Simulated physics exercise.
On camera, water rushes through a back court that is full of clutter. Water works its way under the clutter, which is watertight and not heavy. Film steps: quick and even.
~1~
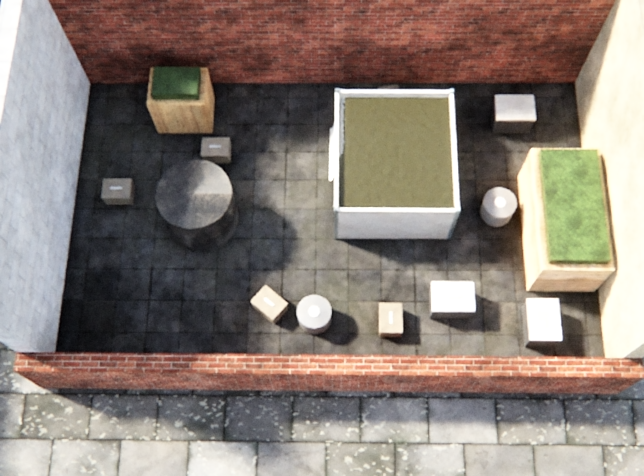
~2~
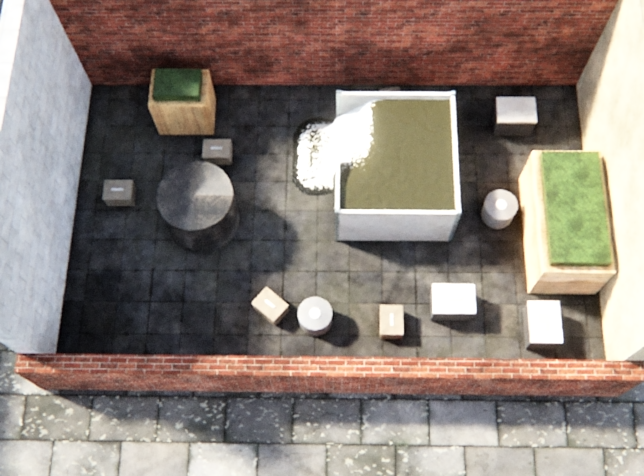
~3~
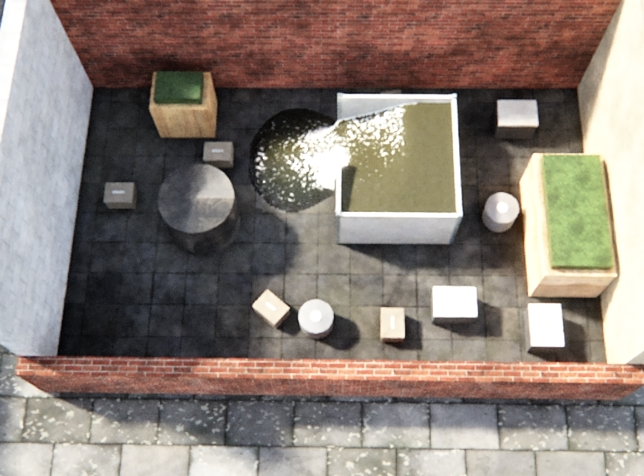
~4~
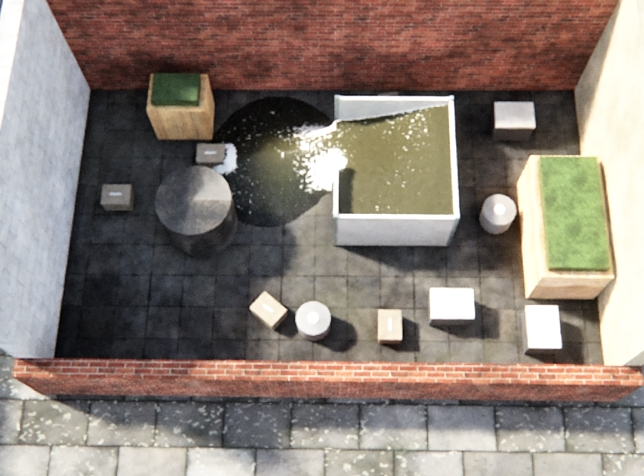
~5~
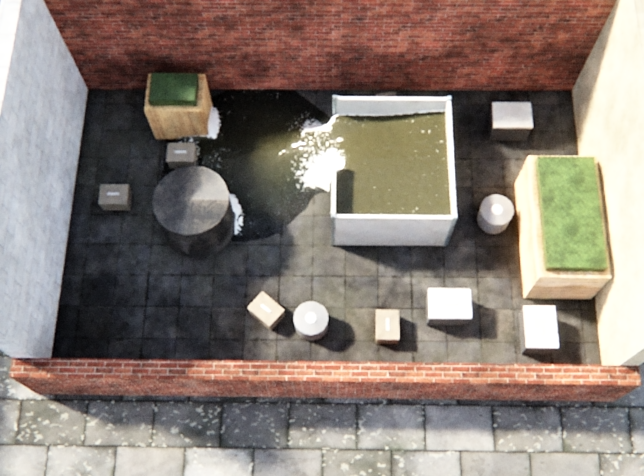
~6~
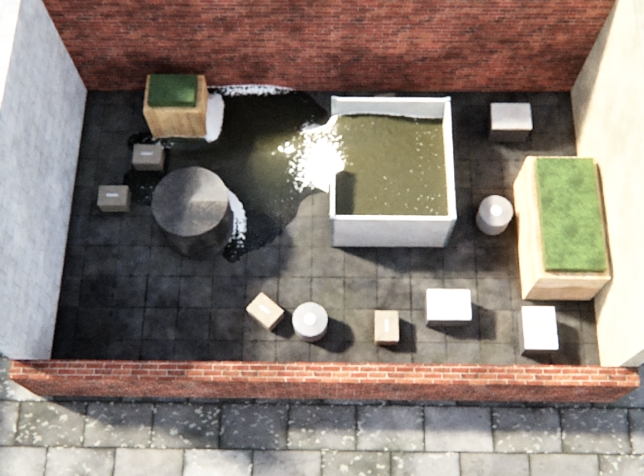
Water pours from a white-walled tank across the dark floor and pushes a small box left.
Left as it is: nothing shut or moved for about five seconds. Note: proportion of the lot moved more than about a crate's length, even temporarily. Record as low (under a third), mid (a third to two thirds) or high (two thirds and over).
Mid.
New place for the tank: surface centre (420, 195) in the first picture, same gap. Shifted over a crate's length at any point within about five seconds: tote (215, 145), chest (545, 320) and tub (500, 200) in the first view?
In order: Went well off, remained close by, remained close by.
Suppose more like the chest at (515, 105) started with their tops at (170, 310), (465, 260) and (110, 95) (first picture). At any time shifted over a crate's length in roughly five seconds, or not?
In sequence: Pushed clear, doesn't go far, pushed clear.
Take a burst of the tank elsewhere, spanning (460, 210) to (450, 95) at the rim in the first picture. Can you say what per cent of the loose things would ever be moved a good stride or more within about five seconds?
I'd put it around 100 percent.
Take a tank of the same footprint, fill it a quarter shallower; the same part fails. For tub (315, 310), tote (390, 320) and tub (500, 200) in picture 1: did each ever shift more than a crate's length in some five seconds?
Taking them as listed, the first stopped before it, the second stopped before it and the third stopped before it.
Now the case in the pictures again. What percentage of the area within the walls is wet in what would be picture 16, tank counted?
45 %, give or take.
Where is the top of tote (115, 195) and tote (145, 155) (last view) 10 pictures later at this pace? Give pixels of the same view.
About (98, 298) and (80, 151).
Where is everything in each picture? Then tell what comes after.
In the first frame, a tote at (216, 147), on the bottom; a tote at (117, 188), on the bottom; 0 of 10 have shifted.
In the second frame, a tote at (217, 148) rests on the ground; a tote at (118, 189), on the bottom; 0 of 10 have shifted.
In the third frame, a tote at (218, 151) rests on the ground; a tote at (119, 192), on the bottom; 0 of 10 have shifted.
In the fourth frame, a tote at (211, 153), on the bottom, close to its start; a tote at (116, 194) rests on the ground; 1 of 10 have shifted.
In the fifth frame, a tote at (181, 152) rests on the ground, a stride from its start; a tote at (114, 194), on the bottom; 1 of 10 have shifted.
In the sixth frame, a tote at (147, 154) rests on the ground, a stride from its start; a tote at (113, 195) rests on the ground; 1 of 10 have shifted.
A moment on, 1 of 10 are well off their spots; 1 afloat.
Next, 2 of 10 are well off their spots; 1 afloat.
Later, 4 of 10 are well off their spots; 3 afloat.
In the end, 5 of 10 are well off their spots, and 5 have been at some point; 4 afloat.
